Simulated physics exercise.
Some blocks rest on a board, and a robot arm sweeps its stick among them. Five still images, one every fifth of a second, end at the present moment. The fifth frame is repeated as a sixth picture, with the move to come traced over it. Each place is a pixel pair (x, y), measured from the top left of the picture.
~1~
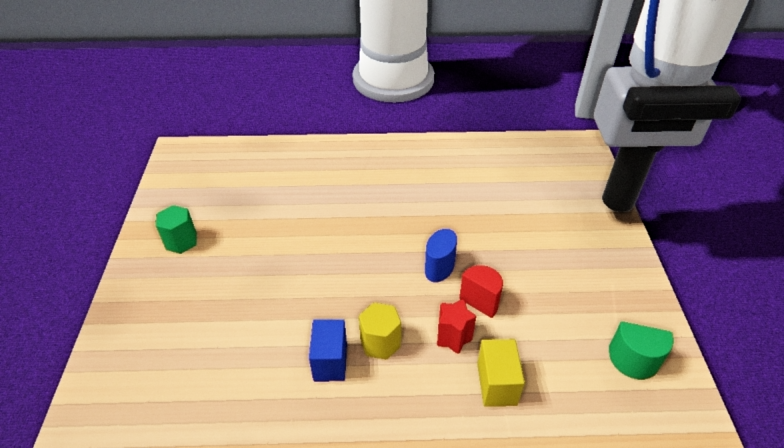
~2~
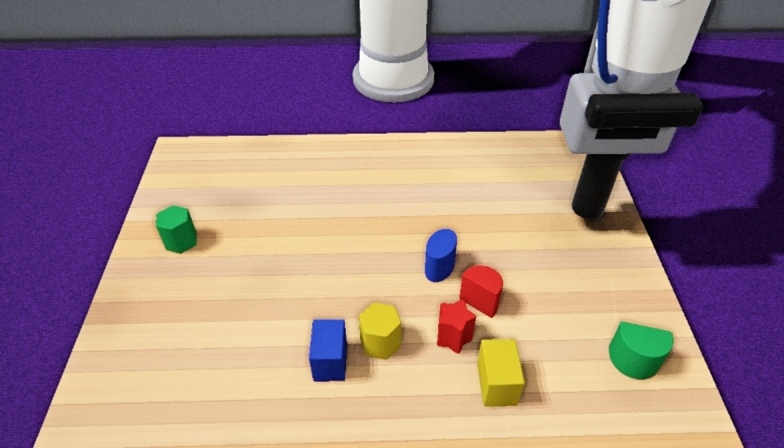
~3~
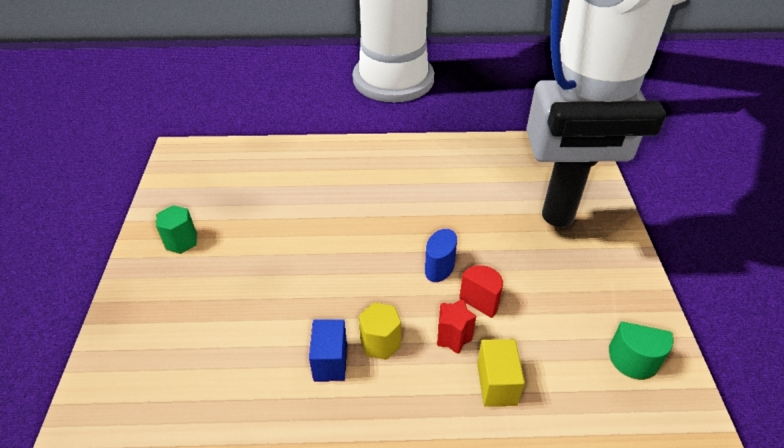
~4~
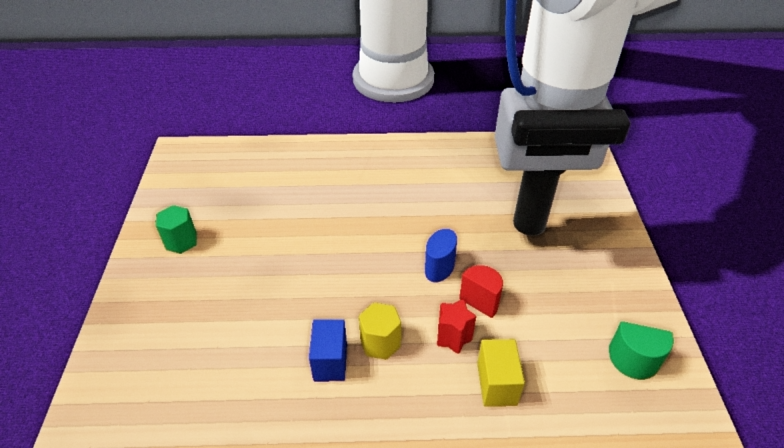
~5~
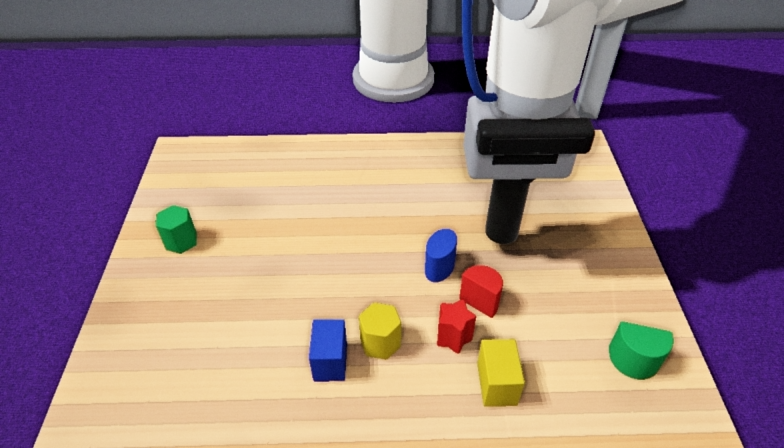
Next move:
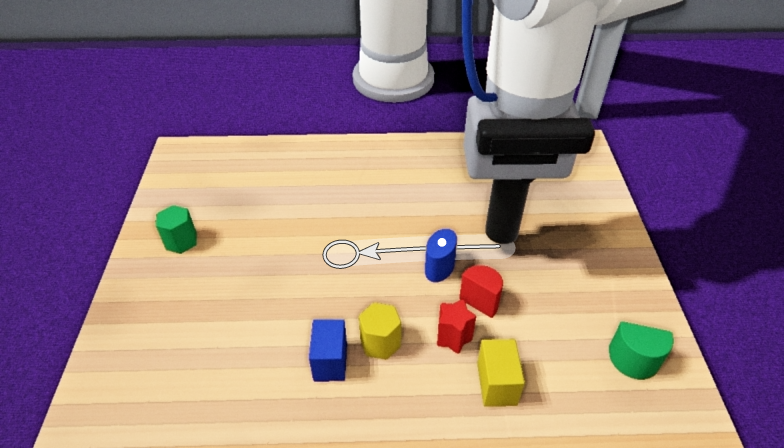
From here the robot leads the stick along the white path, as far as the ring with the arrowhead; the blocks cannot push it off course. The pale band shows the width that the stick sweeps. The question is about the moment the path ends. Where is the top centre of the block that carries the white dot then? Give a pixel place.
Just about (418, 250).
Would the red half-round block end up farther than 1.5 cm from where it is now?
My answer is no.
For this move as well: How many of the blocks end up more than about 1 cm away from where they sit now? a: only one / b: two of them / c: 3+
My answer is option a.
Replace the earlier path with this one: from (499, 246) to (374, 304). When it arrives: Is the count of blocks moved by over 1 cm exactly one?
My answer is yes.
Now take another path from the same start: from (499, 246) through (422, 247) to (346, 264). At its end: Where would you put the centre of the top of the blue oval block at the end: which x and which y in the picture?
I'd expect the centre of its top face to be at (419, 249).
The drawn path runs from (499, 246) to (341, 254); the dot is on the blue oval block.
The first path, step by step. One third of the way, stick at (447, 235); blue oval block at (432, 247), turned 25° anticlockwise.
Two thirds of the way, stick at (394, 237); blue oval block at (418, 250), turned 85° anticlockwise.
At the end, stick at (340, 241); blue oval block at (418, 250), turned 85° anticlockwise; red half-round block not moved.
